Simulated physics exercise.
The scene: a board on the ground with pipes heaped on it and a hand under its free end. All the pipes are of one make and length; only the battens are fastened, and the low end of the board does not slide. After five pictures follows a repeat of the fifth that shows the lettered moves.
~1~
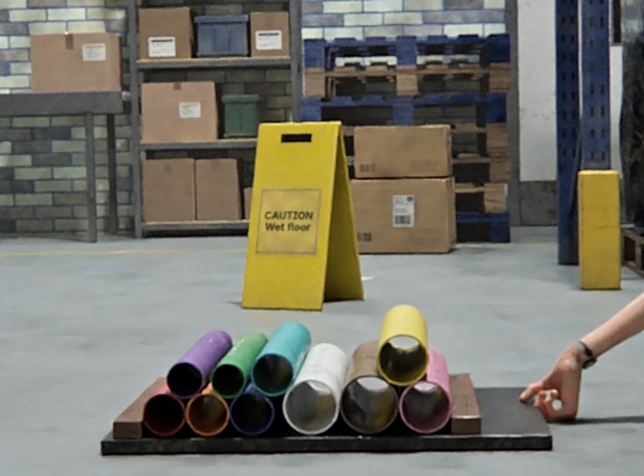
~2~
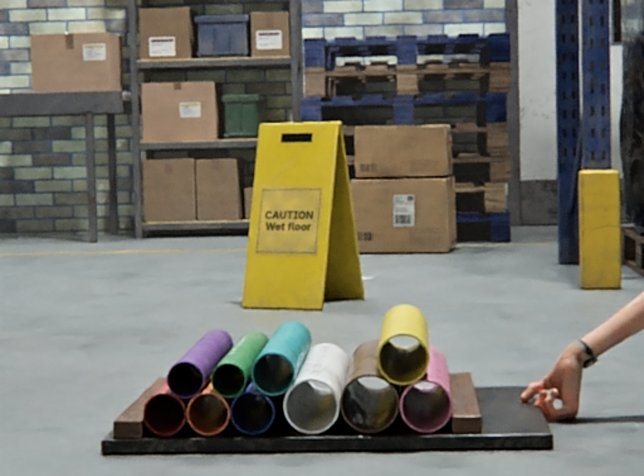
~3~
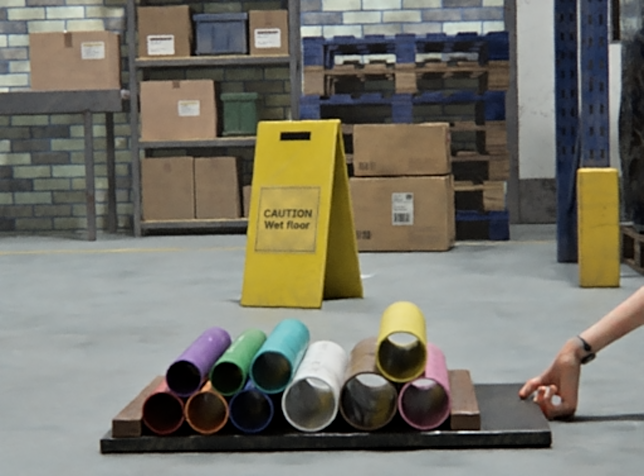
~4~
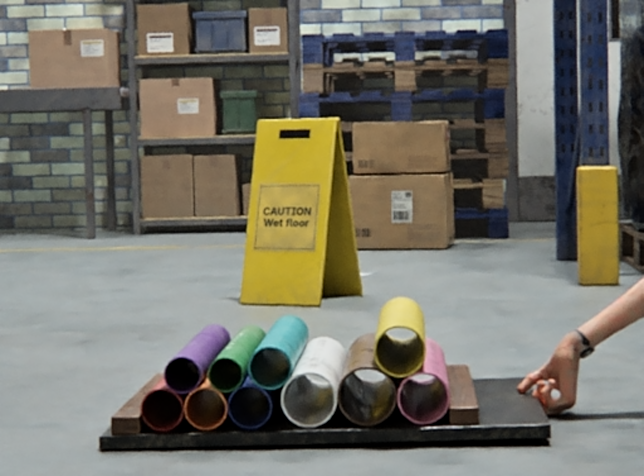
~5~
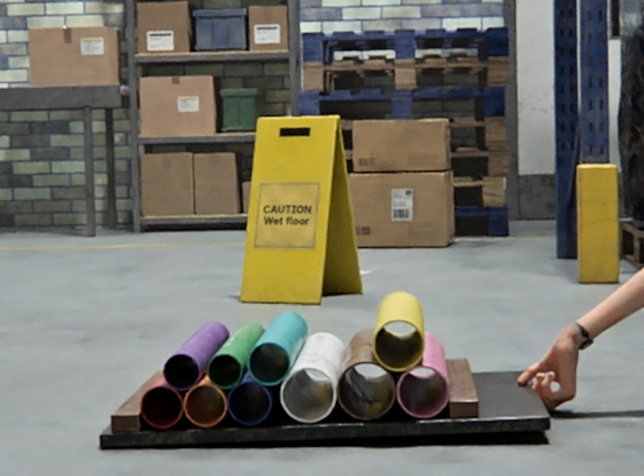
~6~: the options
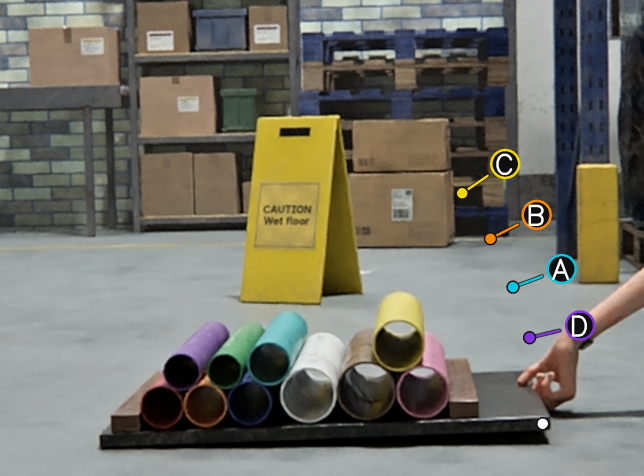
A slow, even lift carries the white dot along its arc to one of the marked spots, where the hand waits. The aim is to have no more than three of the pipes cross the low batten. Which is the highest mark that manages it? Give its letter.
No higher than C.
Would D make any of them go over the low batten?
No, at D.
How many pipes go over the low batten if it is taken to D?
It comes to none.
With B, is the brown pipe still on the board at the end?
The brown pipe: Yes.
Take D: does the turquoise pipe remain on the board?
The turquoise pipe: Yes.
On the copy, A at (513, 287); B at (491, 239); C at (462, 193); D at (530, 338); the white dot at (543, 424).
On C. First, board at 19°.
Then, board at 33°.
Finally, board at 33°, three over the low batten (green, purple, turquoise).
By contrast, A none over the low batten; B none over the low batten; D none over the low batten.
